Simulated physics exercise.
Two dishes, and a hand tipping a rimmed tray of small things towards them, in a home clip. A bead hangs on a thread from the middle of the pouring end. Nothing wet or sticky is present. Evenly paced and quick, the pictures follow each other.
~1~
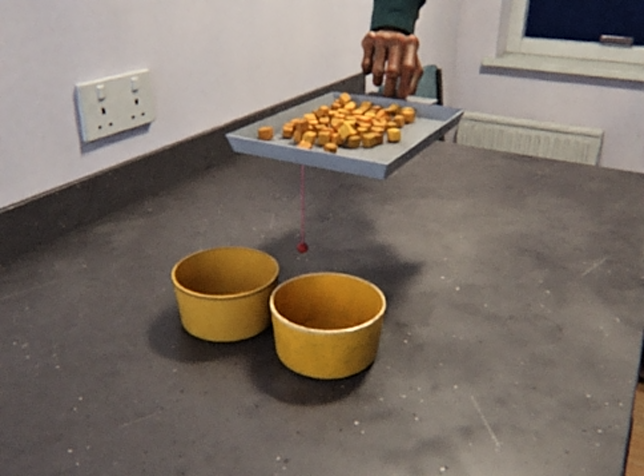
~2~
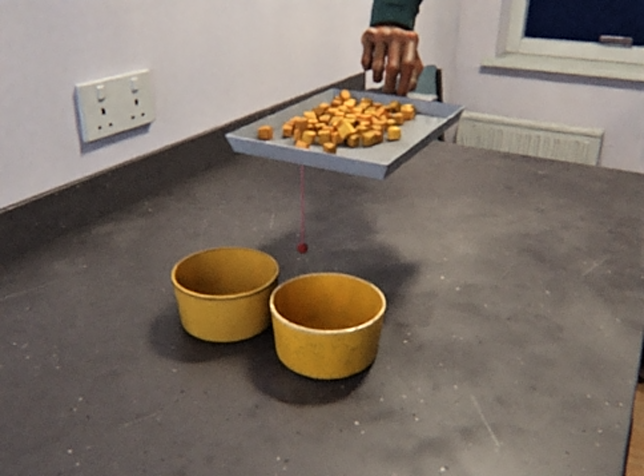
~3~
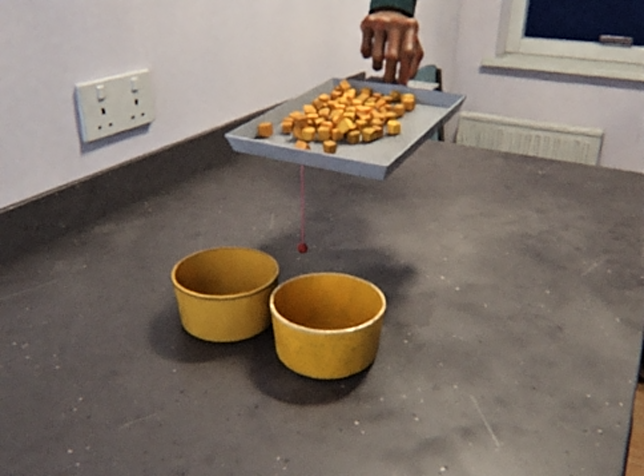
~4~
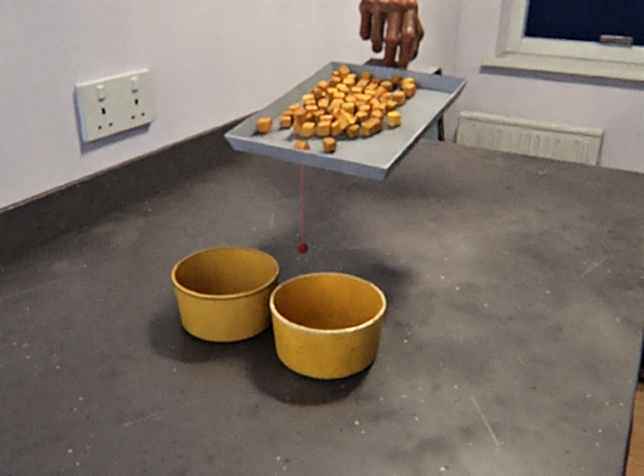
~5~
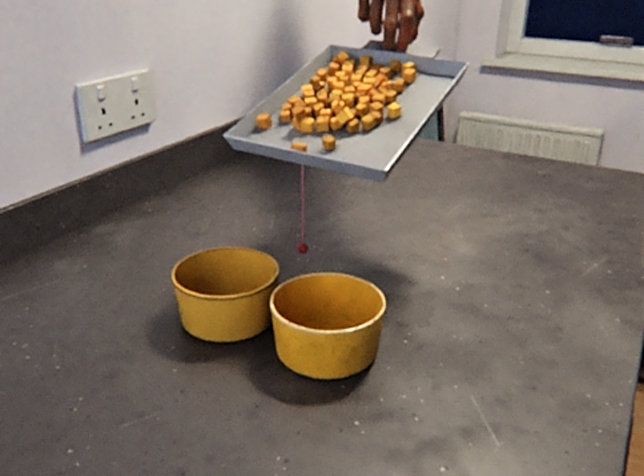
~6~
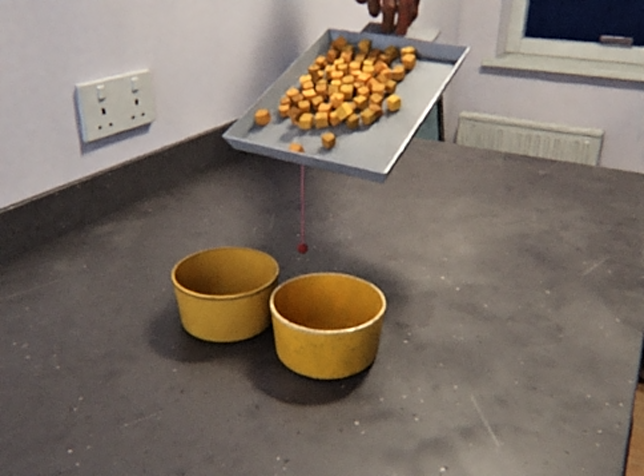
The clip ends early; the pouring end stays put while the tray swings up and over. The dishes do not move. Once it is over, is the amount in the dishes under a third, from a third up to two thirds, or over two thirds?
The share caught is large, above two thirds.
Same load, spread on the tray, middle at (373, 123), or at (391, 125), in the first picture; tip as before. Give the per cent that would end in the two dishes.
You'd get about 90 per cent first and about 80 per cent second.
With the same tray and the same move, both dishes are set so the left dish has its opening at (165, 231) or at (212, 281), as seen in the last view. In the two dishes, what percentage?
Roughly 20 per cent, then roughly 80 per cent.
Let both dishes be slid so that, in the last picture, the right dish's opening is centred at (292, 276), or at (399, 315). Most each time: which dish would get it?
The first time it's the one placed on the right, and the second time it's the one placed on the left.
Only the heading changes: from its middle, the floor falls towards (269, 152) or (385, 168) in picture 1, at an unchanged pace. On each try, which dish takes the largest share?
For the first try I'd say the dish over on the left, and for the second, the dish over on the right.
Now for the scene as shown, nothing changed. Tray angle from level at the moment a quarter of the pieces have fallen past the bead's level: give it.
Approx. reading: About 85°.
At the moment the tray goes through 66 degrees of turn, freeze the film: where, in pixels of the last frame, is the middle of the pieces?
The load is centred near (309, 139).
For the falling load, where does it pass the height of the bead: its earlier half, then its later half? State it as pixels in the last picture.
First roughly (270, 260), then roughly (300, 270).
Soon after the last picture, tray tipped steeply; nearly all on the tray; a small part in the air.
A little later, tray tipped past a quarter turn; about half on the tray; about a quarter in the right dish; about a quarter in the left dish; a stray few outside both; a small part in the air.
Later still, tray tipped past a quarter turn; about half in the right dish; about a third in the left dish; a small part outside both.
At rest, tray tipped past a quarter turn; about half in the right dish; about a third in the left dish; a small part outside both.
